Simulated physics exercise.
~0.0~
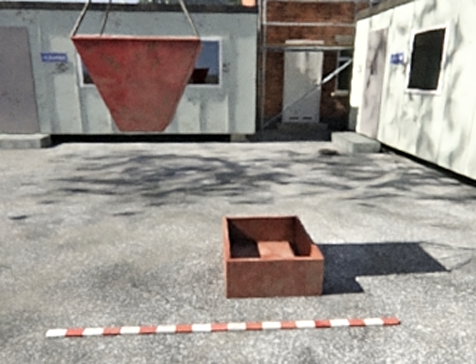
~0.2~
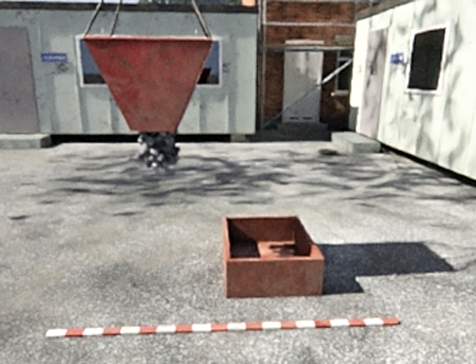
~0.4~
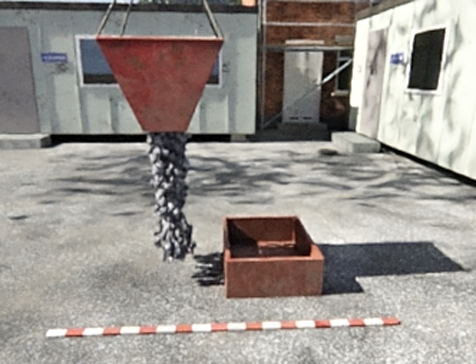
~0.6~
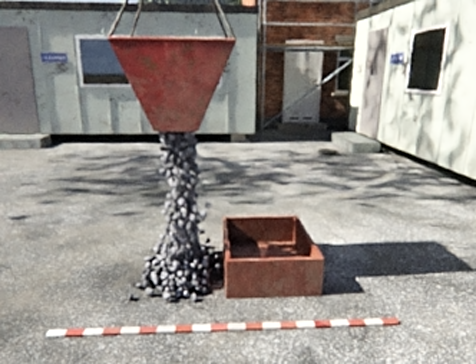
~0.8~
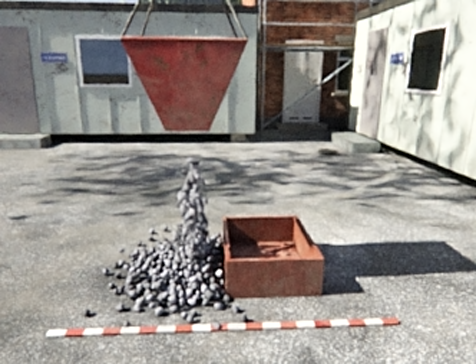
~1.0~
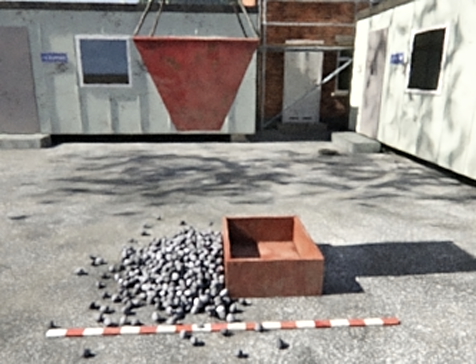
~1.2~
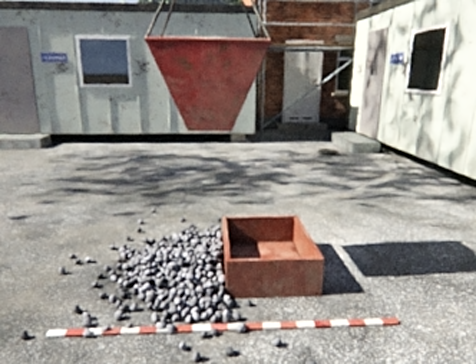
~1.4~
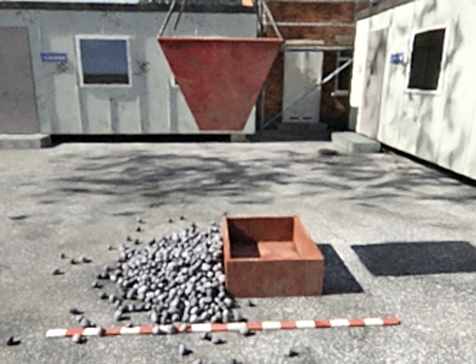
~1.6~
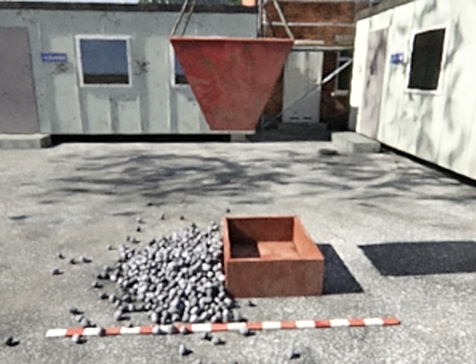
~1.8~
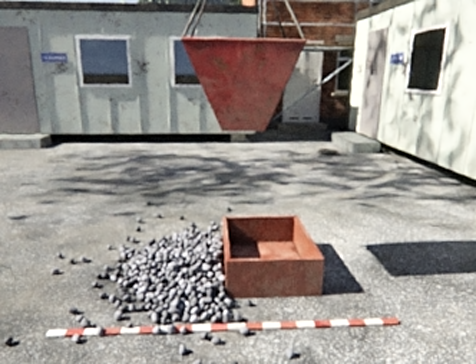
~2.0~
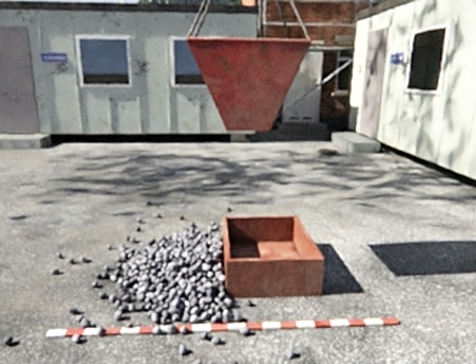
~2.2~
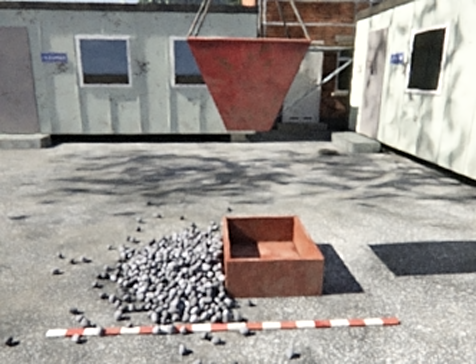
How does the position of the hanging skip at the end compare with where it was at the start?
At the start the skip hangs at the upper left, well to the left of the bin. By the end it has moved right and hangs near the upper middle, above the bin.
A red, tapering skip hangs from cables at the upper left of a sunlit paved yard, seen by a still camera facing pale cabins and a brick building. An open rust-red bin stands on the ground right of centre, behind a red and white striped staff. As the skip glides right, grey cobbles pour from its bottom and land left of the bin. They heap against its left side, and a few scatter across the staff. The emptied skip drifts on and stops above the bin, which has caught none of the stones.
